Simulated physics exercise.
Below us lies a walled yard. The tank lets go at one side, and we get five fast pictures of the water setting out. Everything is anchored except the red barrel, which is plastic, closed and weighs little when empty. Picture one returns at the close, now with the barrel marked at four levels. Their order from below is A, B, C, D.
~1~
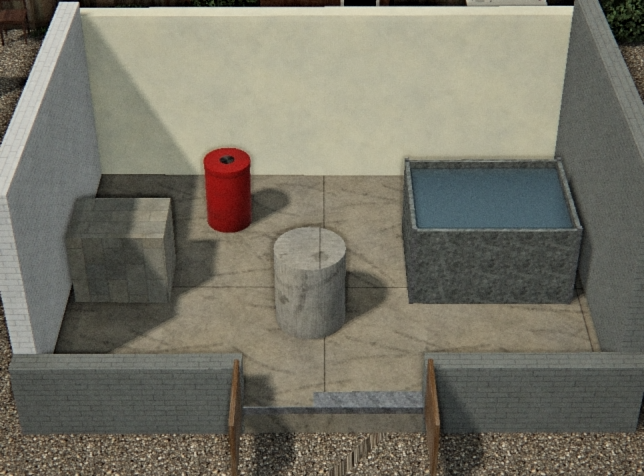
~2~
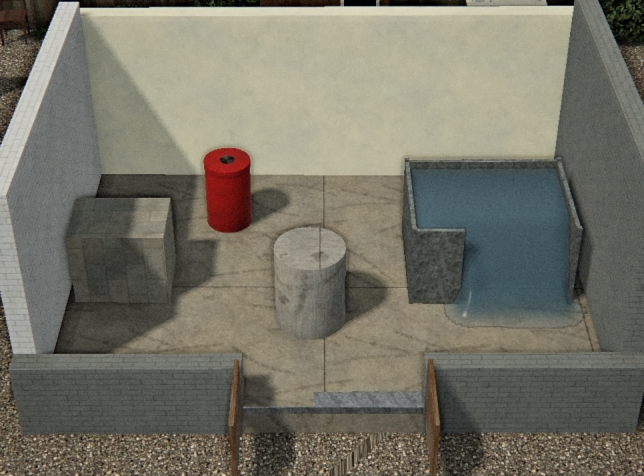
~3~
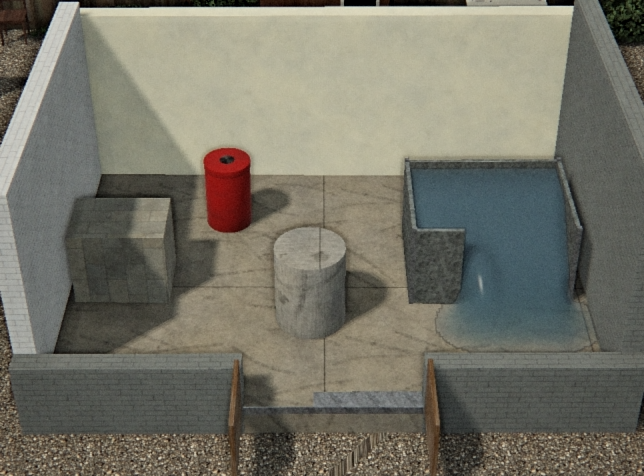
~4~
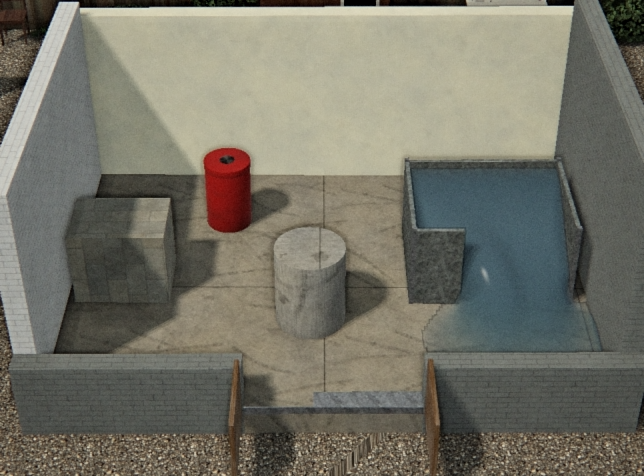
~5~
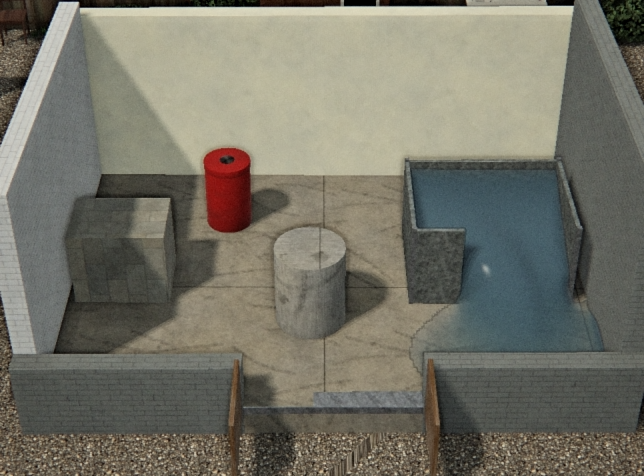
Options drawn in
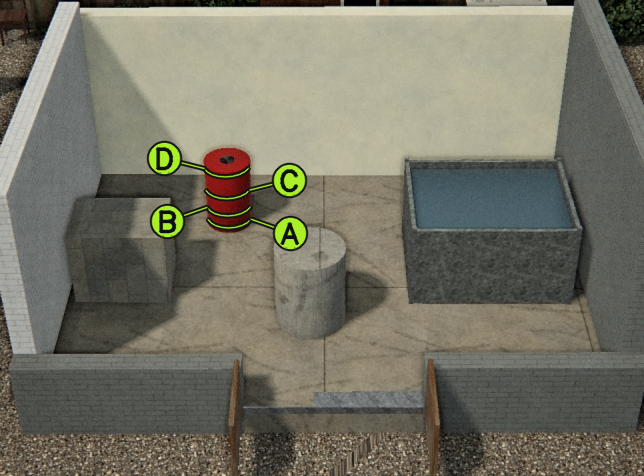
To begin with, a full stone tank stands at the right of a walled yard, with a red barrel, a pale cylinder and a grey block to its left. Part of the tank's front opens and water pours onto the paving, then spreads forward to the front wall.
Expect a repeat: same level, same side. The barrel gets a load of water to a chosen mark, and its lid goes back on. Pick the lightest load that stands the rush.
A is the one.
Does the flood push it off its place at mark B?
No, that is safe.
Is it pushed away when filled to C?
No, not at all.
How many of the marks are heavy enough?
All of the four.
In lime, A at (228, 227); B at (227, 215); C at (226, 198); D at (225, 176); from the bottom up A, B, C, D.
Choosing A, it does not move.
Choosing B, it does not move.
Choosing C, it does not move.
Choosing D, it does not move.
